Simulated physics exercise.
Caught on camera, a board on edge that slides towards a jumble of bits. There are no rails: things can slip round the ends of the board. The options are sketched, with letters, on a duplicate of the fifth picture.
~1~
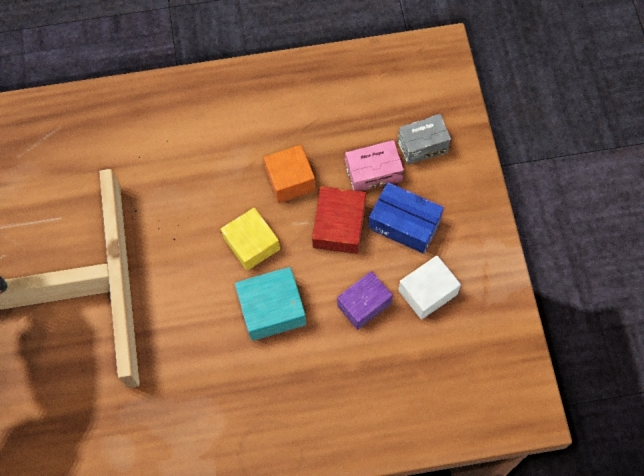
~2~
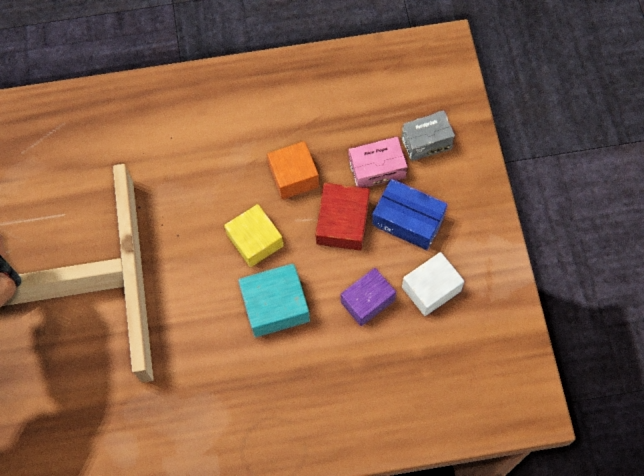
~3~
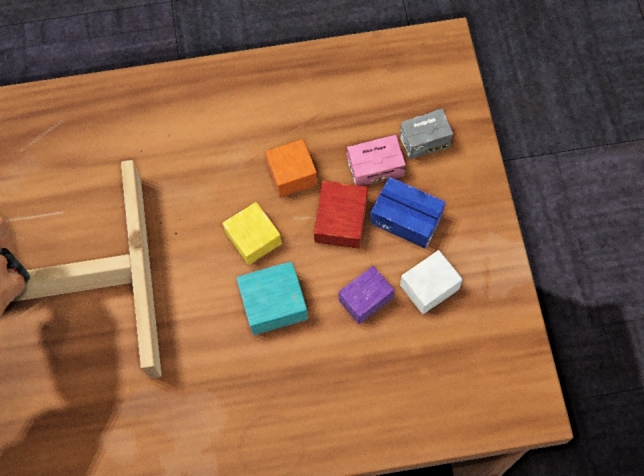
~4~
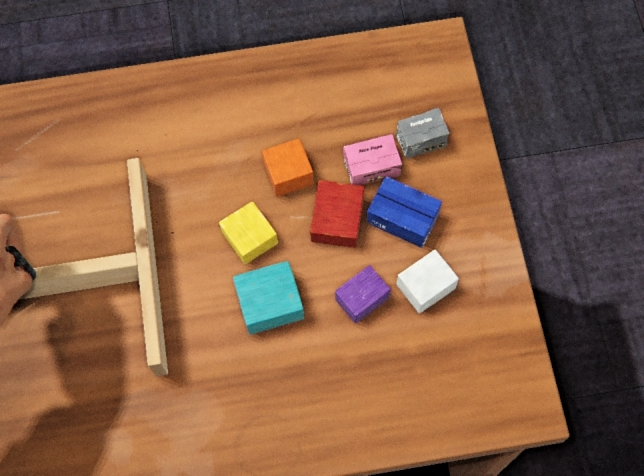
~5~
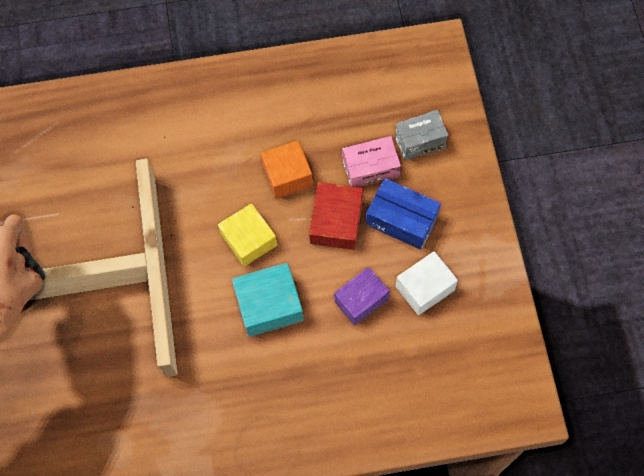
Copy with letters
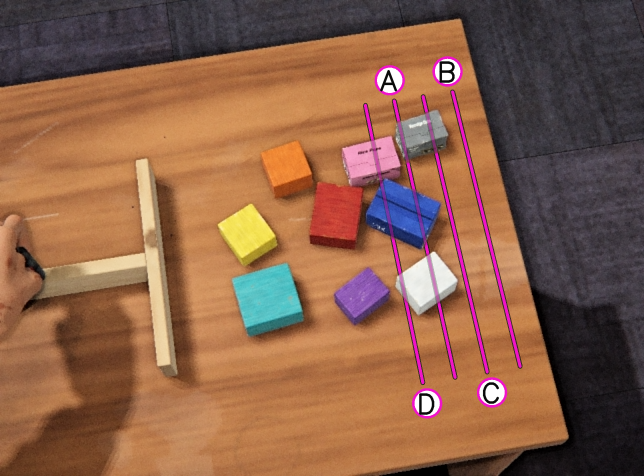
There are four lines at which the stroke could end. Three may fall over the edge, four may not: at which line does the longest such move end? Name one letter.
Up to line A.
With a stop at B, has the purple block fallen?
By then, yes.
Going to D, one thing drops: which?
The white block goes over.
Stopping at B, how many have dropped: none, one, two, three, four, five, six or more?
Six or more.
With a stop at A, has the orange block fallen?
No.
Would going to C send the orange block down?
No.
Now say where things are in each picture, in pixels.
The first picture shows blue box (406, 218); grey box (423, 140); purple block (365, 301).
The second picture shows board (128, 263); orange block (294, 170).
The third picture shows board (137, 259); white block (430, 282).
The fourth picture shows board (143, 257); yellow block (249, 233).
The fifth picture shows board (152, 258); blue box (403, 214); grey box (421, 135); purple block (362, 297).
On the copy, A at (423, 231); B at (485, 222); C at (453, 227); D at (393, 236).
On A. First, board (250, 243); turquoise block (295, 298); yellow block (277, 238).
Then, board (348, 227); white block (491, 274); blue box (475, 208).
Finally, board (421, 215); blue box over the edge; white block over the edge; three fallen.
By contrast, B drops six; C drops six; D is within the limit but short.
